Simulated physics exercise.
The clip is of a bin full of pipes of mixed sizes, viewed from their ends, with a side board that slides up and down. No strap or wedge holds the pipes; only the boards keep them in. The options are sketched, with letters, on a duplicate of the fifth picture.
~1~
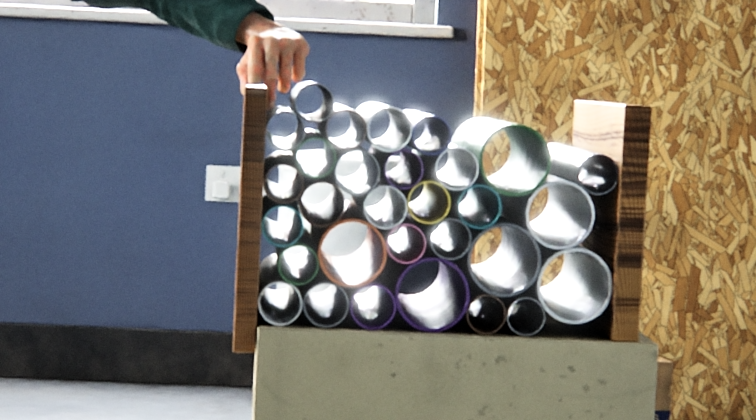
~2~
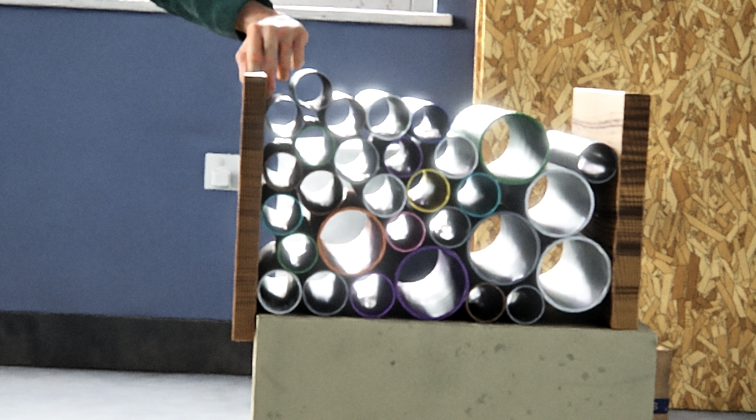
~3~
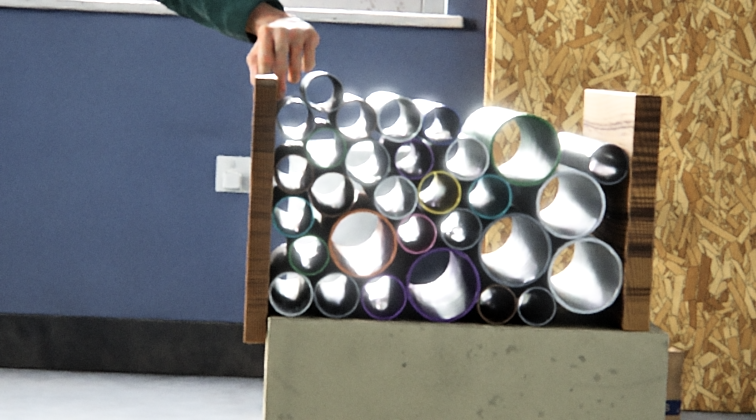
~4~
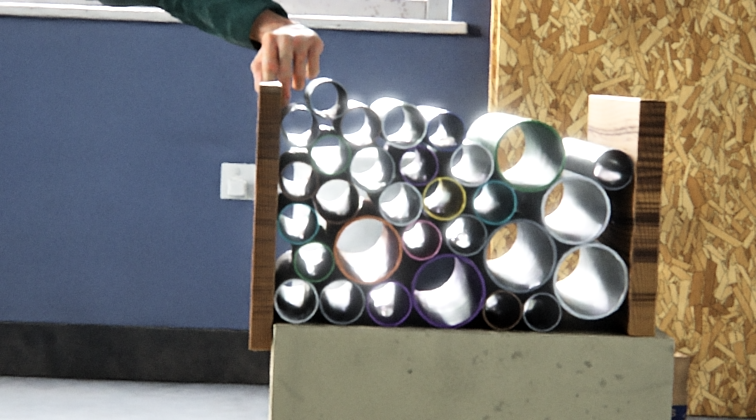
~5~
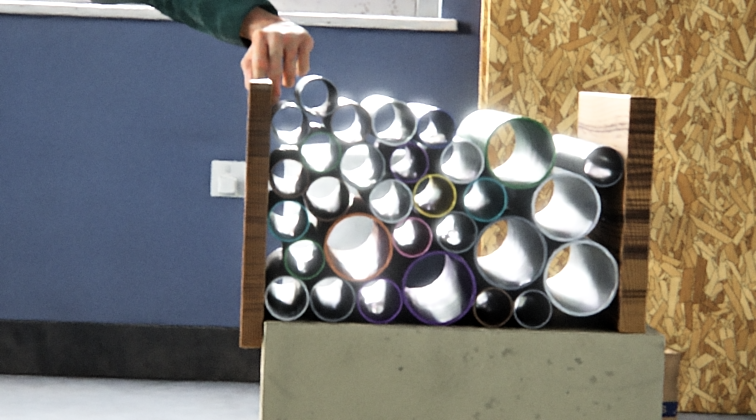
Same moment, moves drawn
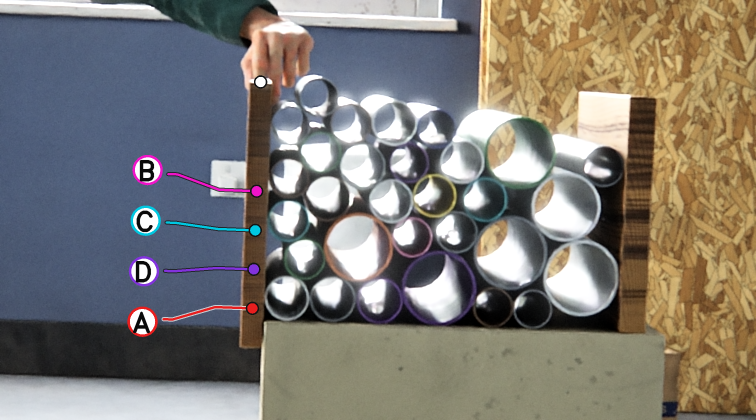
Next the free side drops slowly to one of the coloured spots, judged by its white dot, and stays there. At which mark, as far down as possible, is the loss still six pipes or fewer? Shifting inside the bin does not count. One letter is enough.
It can be let down to C.
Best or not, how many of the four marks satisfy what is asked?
Two of them.
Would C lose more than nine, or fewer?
It loses fewer than nine.
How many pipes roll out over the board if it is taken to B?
With B, two.
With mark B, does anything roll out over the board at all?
Yes, at B.
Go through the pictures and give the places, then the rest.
A white pipe (386, 208); a green pipe (316, 158); a brown pipe (346, 130), in the first picture.
A brown pipe (345, 118); side board (250, 195), in the second picture.
A white pipe (291, 294); a grey pipe (536, 307), in the third picture.
A grey pipe (520, 256); a white pipe (401, 204), in the fourth picture.
A green pipe (321, 152); a brown pipe (351, 124); side board (256, 201), in the fifth picture.
On the marked copy, A at (252, 309); B at (256, 192); C at (255, 231); D at (254, 270); the white dot at (260, 82).
Following C. Soon after the start, top of the board (270, 152).
Later, top of the board (267, 229).
In the end, top of the board (267, 230), five out over the board.
As for the rest, A more than six out over the board; B two out over the board; D seven out over the board.
